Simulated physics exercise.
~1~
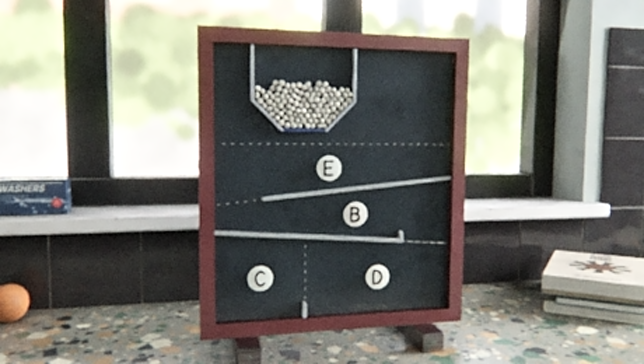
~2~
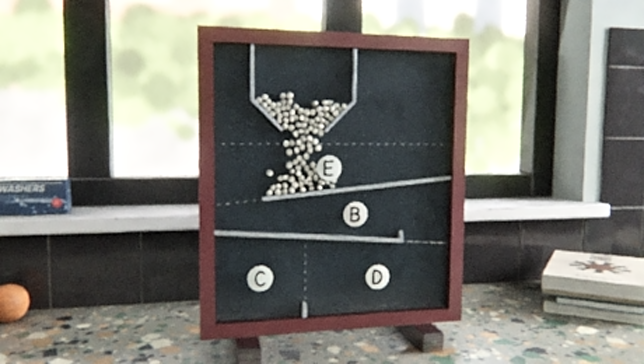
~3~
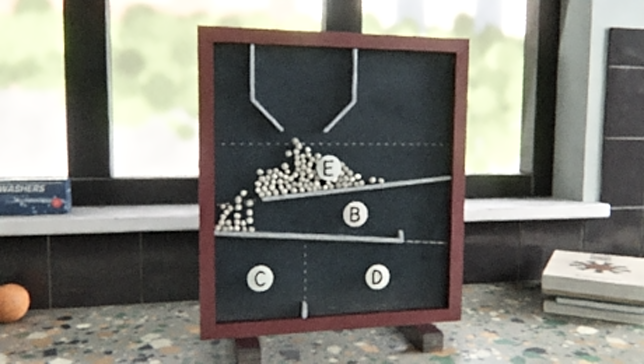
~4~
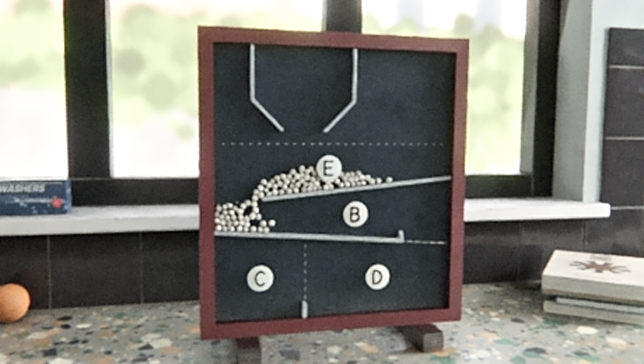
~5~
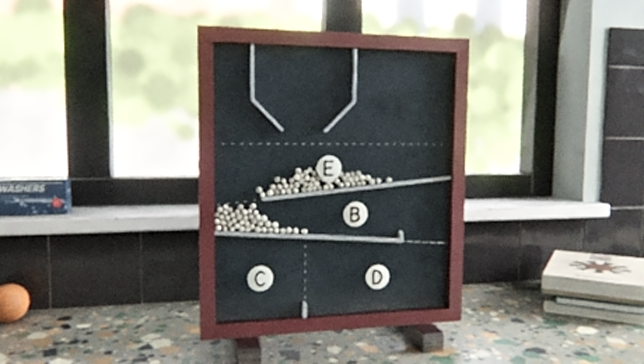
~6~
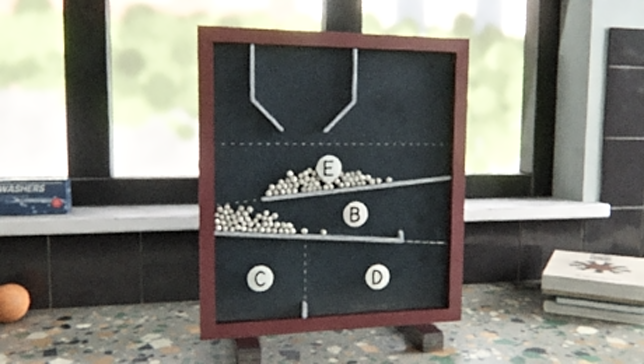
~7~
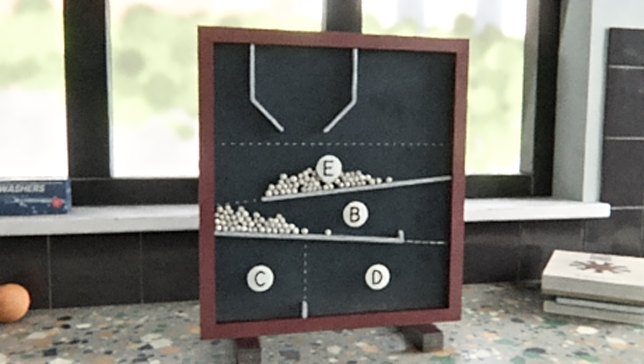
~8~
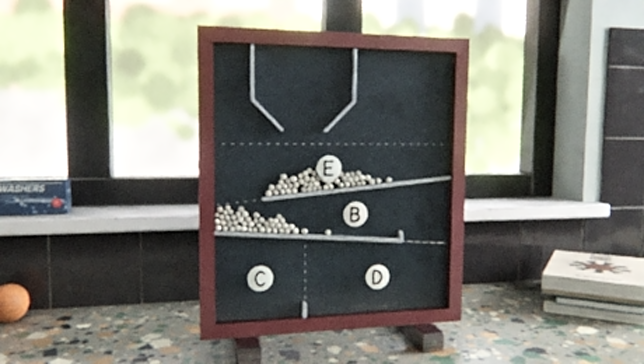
A dark upright box with a reddish-brown frame stands on a speckled counter before a bright window, seen from the front, with an orange ball at left and pale stacked boxes at right. Round whitish pills fill a hopper at the top, above two sloping ledges and discs lettered E, B, C and D. The pills pour down through the opening and heap on the upper ledge around E. Many spill off its left end onto the lower ledge and spread slightly rightward. Finally all lie still, split between the two ledges, with C and D empty.
